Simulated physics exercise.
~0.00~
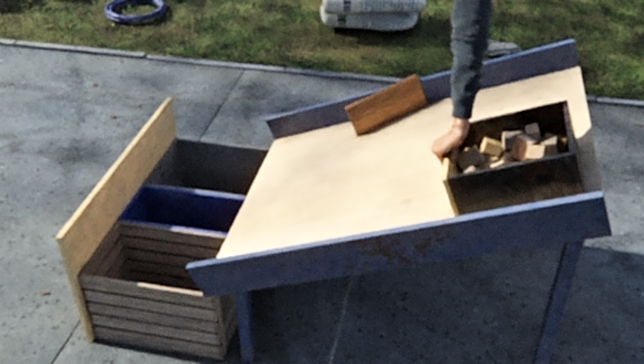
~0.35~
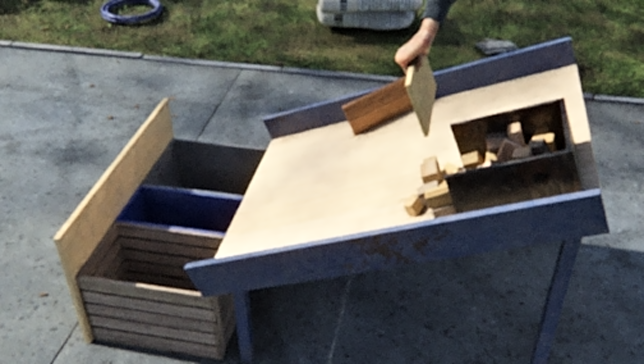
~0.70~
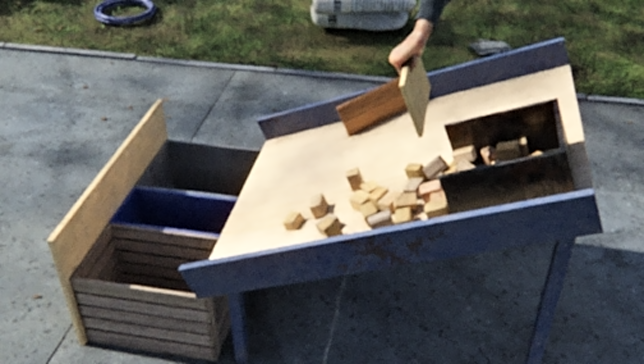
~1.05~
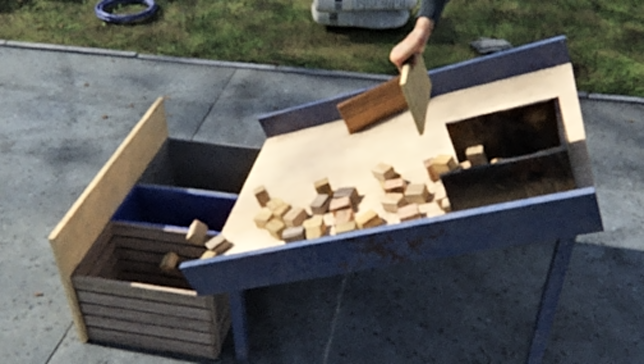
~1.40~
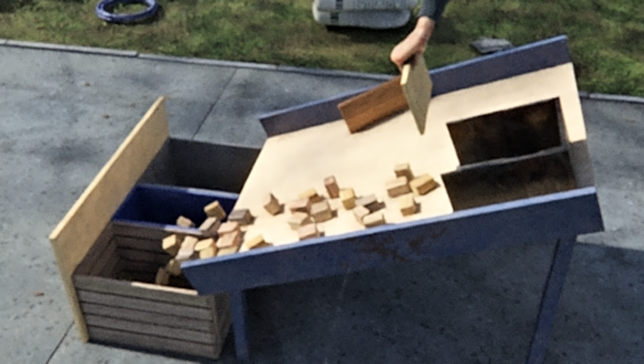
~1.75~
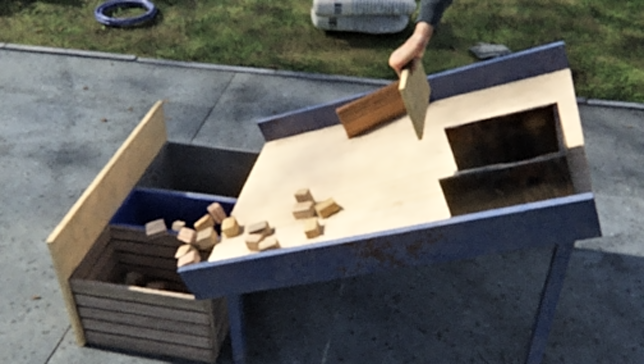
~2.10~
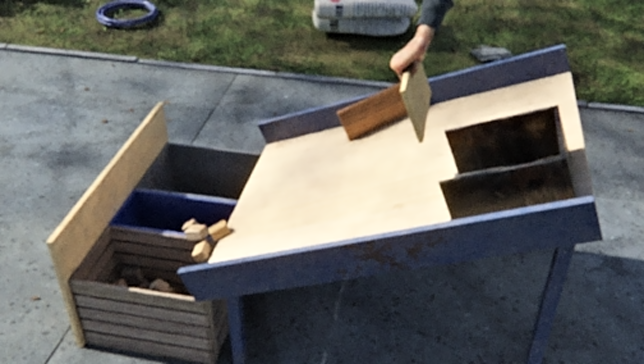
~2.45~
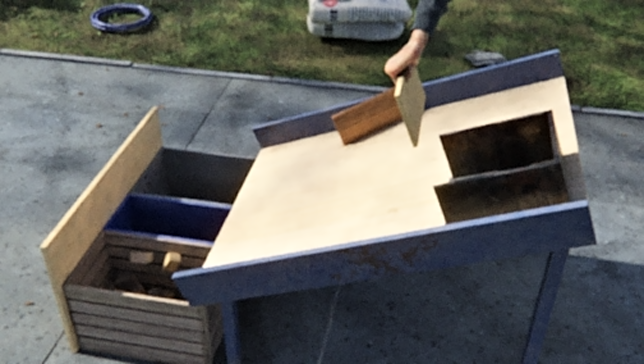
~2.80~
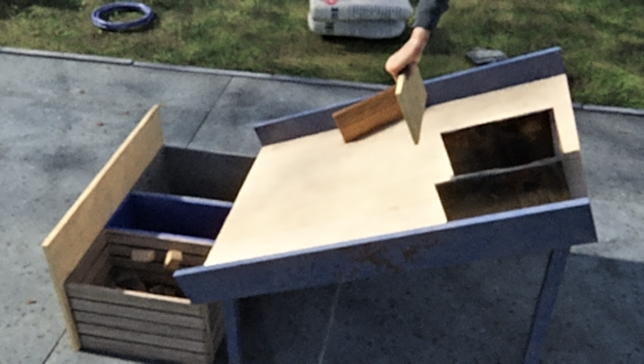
On a paved patio, a hand lifts a gate and wooden blocks tumble down a sloped table, mostly into a wooden bin.
